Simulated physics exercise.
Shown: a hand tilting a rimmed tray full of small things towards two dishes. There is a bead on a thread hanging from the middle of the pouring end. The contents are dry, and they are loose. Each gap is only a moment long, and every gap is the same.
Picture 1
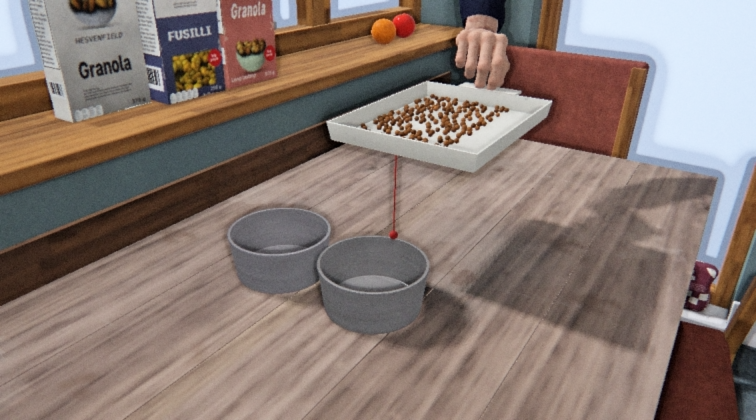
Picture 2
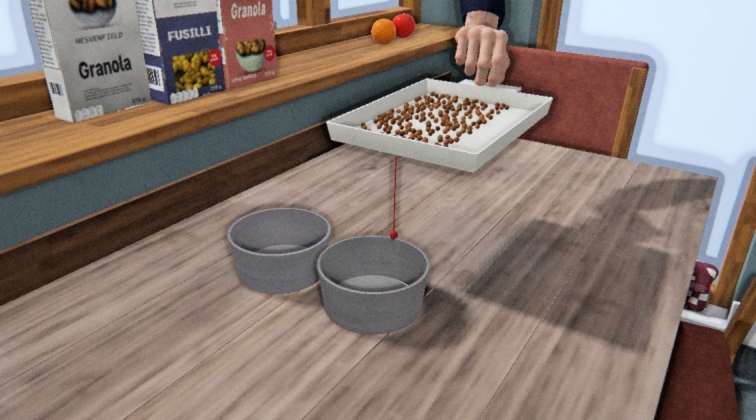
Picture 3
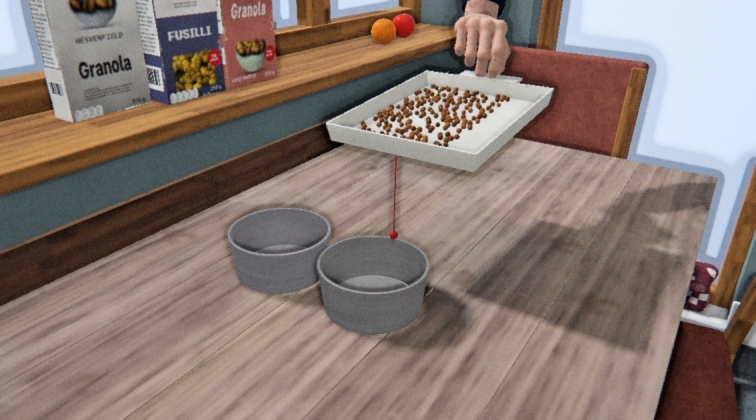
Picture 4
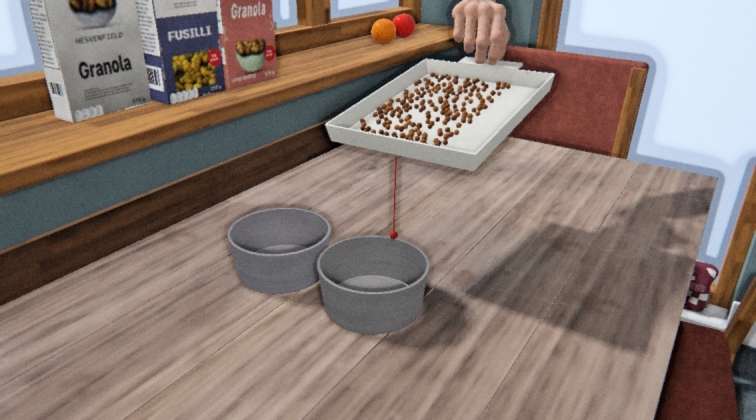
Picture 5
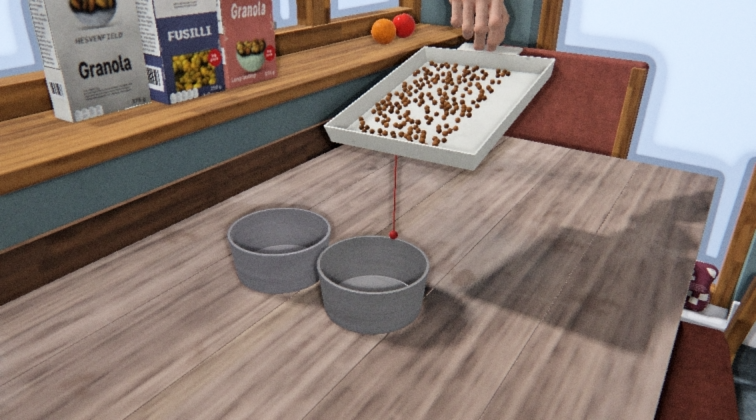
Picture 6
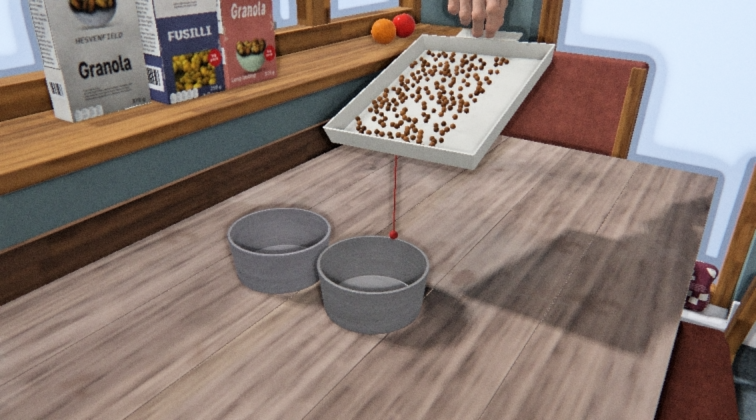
At a wooden table, a hand gradually tilts a tray of small brown balls above two grey bowls.
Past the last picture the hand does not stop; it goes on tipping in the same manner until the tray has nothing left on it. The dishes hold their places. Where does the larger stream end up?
It ends up in the right-hand dish.
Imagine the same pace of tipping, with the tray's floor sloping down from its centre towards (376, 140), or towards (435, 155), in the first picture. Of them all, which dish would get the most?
The leftmost dish; the rightmost dish.
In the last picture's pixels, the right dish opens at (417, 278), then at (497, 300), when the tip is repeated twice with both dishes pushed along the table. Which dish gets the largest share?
Place 1 - the dish at left; place 2 - the dish at left.
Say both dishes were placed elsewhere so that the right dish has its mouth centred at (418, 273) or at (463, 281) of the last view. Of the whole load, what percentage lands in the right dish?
Close to 20 in a hundred, then close to 0 in a hundred.
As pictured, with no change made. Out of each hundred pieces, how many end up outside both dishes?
It works out to close to 20 per cent.
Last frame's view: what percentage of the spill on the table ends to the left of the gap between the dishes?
Estimate: Roughly 70 %.
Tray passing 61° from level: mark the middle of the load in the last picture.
The load's middle is around (370, 136).
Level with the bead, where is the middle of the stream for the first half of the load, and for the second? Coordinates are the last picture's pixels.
(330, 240), then (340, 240).
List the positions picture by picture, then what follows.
Corners of the pouring end (331, 122) and (475, 152), level; middle of the load (436, 122), cereal balls; left dish (246, 267); right dish (342, 306); bead on its thread (394, 235), in the first frame.
Corners of the pouring end (331, 122) and (475, 152), level; middle of the load (436, 120), in the second frame.
Corners of the pouring end (330, 122) and (474, 152), tipped barely, level across its low end; middle of the load (436, 116), in the third frame.
Corners of the pouring end (330, 124) and (474, 152), tipped a little, level across its low end; middle of the load (436, 109), in the fourth frame.
Corners of the pouring end (329, 125) and (473, 152), tipped a little, level across its low end; middle of the load (435, 103), in the fifth frame.
Corners of the pouring end (328, 126) and (472, 152), tipped clearly, level across its low end; middle of the load (432, 98), roughly two thirds on the move; left dish (246, 267); right dish (342, 306), in the sixth frame.
Just after the last frame, tray tipped steeply; almost all on the tray; about a tenth in the air.
A moment on, tray tipped right over; the larger part on the tray; about a tenth in the right dish; just a few in the left dish; just a few outside both; just a few in the air.
Further on, tray tipped past a quarter turn; roughly half in the right dish; roughly a quarter in the left dish; roughly a quarter outside both.
When it is over, tray tipped past a quarter turn; roughly half in the right dish; roughly a quarter in the left dish; roughly a quarter outside both.
